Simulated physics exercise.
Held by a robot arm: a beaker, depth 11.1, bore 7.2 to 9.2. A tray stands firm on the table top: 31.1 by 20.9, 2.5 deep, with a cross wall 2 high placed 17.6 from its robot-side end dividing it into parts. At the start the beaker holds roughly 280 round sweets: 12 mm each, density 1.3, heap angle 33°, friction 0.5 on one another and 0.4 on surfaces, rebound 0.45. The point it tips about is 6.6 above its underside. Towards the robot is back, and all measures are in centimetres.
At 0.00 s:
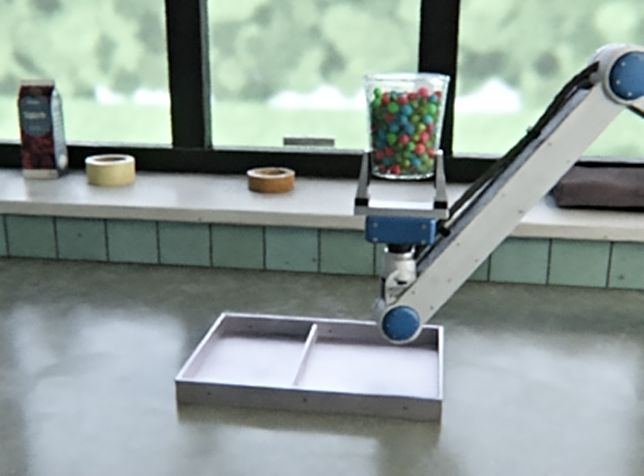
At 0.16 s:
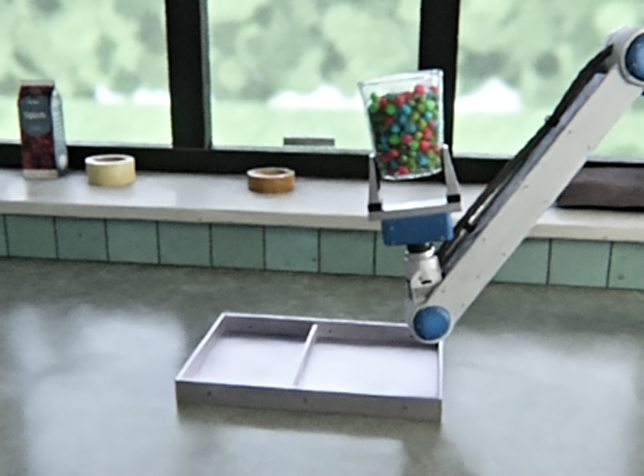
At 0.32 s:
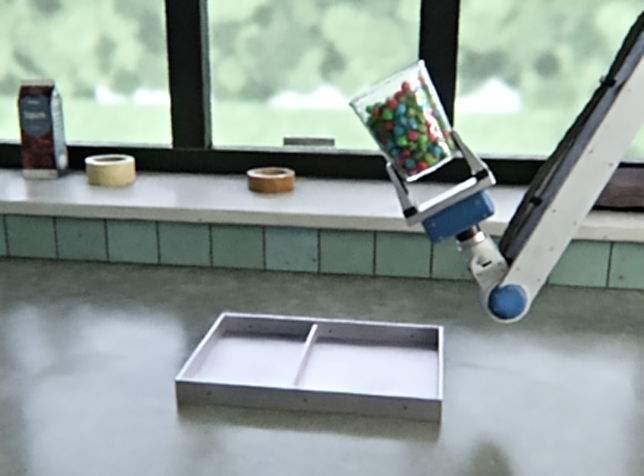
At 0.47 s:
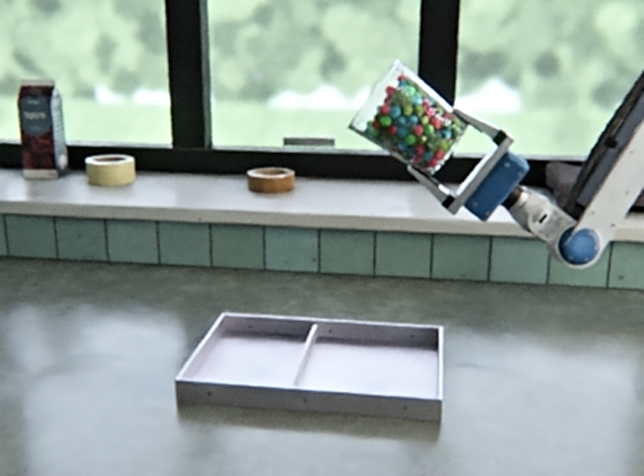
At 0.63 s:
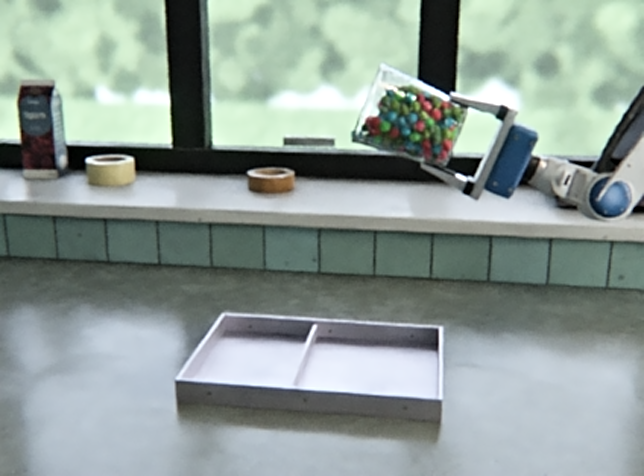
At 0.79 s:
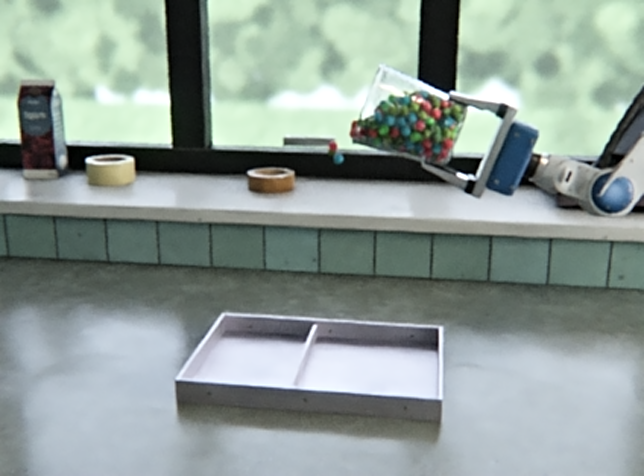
Robot arm tilting a clear beaker of colourful round sweets leftwards above a divided tray, a few sweets dropping from its rim.
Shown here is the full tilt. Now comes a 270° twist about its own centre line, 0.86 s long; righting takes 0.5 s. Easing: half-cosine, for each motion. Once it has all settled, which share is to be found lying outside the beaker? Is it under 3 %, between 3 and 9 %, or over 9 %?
Over 9 %.
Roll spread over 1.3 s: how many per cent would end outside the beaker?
With that change you'd see near 20 per cent.
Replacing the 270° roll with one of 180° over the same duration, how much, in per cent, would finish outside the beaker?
I'd put it at about 15 %.
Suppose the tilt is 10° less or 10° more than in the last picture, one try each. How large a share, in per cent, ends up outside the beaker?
5 % and 40 %.
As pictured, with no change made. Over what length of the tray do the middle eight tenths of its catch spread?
24 cm or thereabouts.
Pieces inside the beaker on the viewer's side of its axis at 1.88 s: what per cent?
Some 60 per cent.
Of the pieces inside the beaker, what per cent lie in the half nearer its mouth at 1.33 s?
50 %.
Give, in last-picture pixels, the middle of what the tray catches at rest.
Around (311, 366).
By 1.33 s, tipped 71°, highest piece 37 above the table; 254 in the beaker, 11 in the robot-side part, 5 in the far-side part, 8 in flight or on a rim.
By 1.88 s, tipped 40°, highest piece 36 above the table; 231 in the beaker, 22 in the robot-side part, 20 in the far-side part, 2 on the table or floor, 3 in flight or on a rim.
By 2.35 s, upright, highest piece 37 above the table; 228 in the beaker, 26 in the robot-side part, 22 in the far-side part, 2 on the table or floor.
By 3.05 s, upright, highest piece 37 above the table; 228 in the beaker, 26 in the robot-side part, 22 in the far-side part, 2 on the table or floor.
Final count, 228 in the beaker, 26 in the robot-side part, 22 in the far-side part, 2 on the table or floor. That is 18 % outside the beaker.
